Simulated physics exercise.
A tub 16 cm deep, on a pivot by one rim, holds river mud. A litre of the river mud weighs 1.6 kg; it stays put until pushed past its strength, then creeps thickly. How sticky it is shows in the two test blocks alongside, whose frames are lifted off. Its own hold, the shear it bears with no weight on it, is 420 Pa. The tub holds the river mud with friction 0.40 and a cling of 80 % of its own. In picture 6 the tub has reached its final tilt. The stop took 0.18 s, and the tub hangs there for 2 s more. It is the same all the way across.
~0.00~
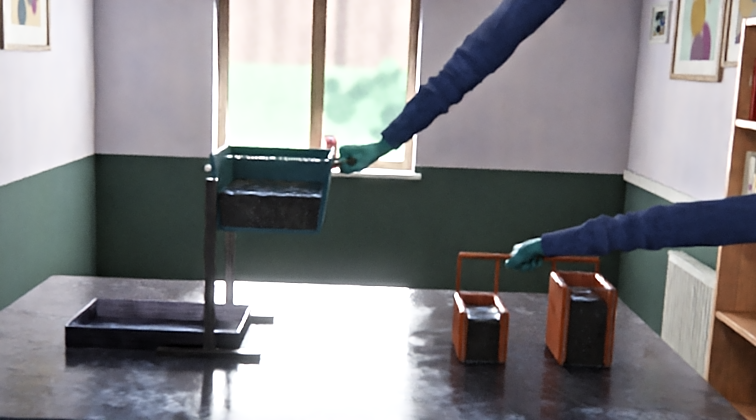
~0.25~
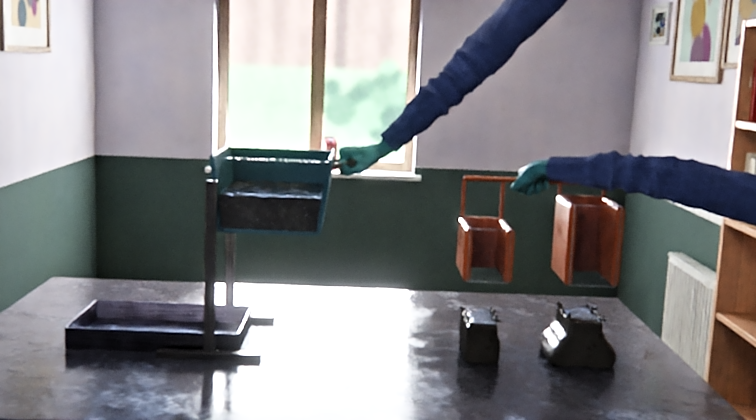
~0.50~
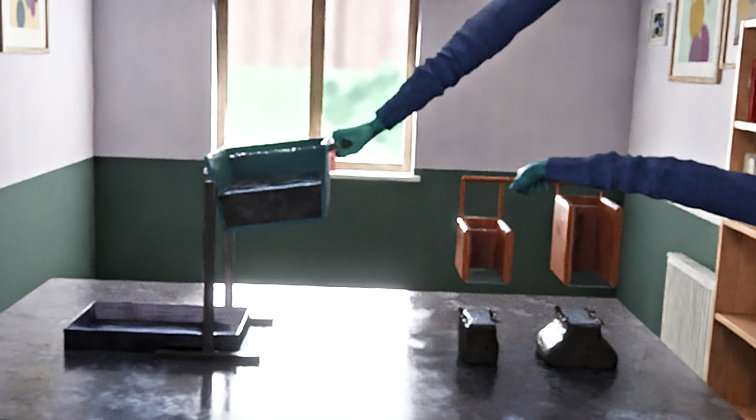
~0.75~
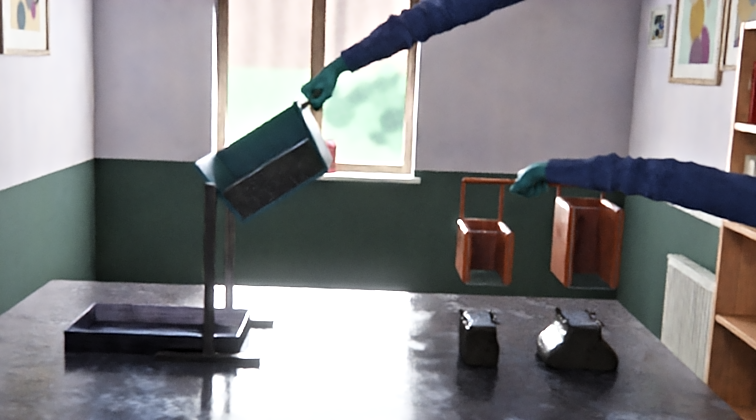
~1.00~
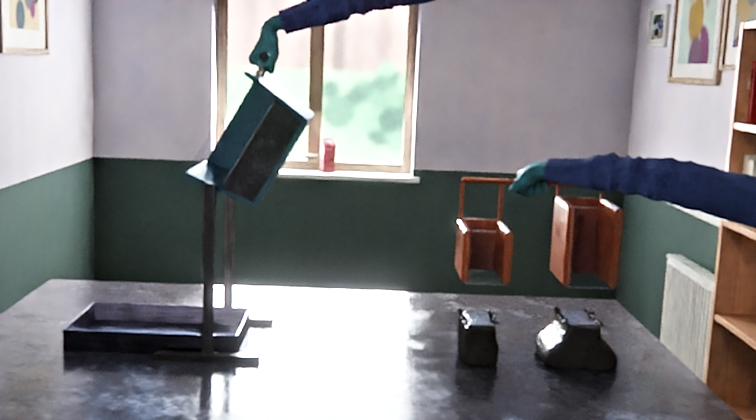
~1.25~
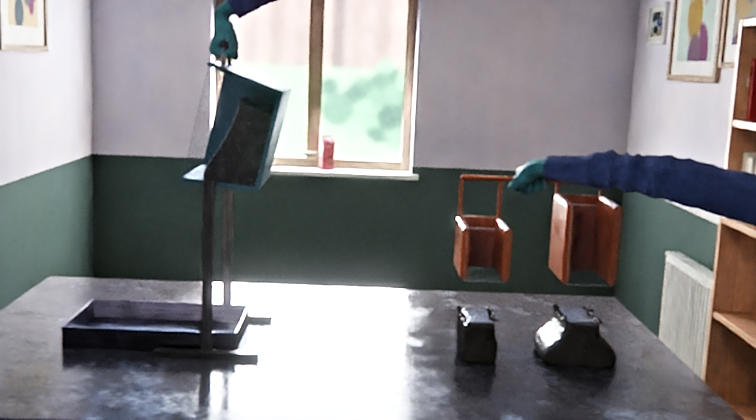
Two orange holders were lifted off a pair of dark blocks by one gloved hand, the larger block slumping, and then another hand raised a teal tub's right side until it tilted steeply leftward.
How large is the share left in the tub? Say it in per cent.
About 100 %.
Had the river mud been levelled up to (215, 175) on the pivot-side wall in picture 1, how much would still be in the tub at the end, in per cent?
In that case some 55 per cent.
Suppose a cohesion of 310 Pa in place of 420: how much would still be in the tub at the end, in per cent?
It would be near 85 %.
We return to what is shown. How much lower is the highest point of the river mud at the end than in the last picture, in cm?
Roughly 3 cm.
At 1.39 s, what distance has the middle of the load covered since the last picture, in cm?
Some 2 cm.
After 1.39 s, the tub is at 77 degrees and holds 100 %.
After 1.56 s, the tub is at 77 degrees and holds 100 %.
After 1.73 s, the tub is at 77 degrees and holds 100 %.
After 1.90 s, the tub is at 77 degrees and holds 100 %.
After 3.25 s, the tub is at 77 degrees and holds 100 %.
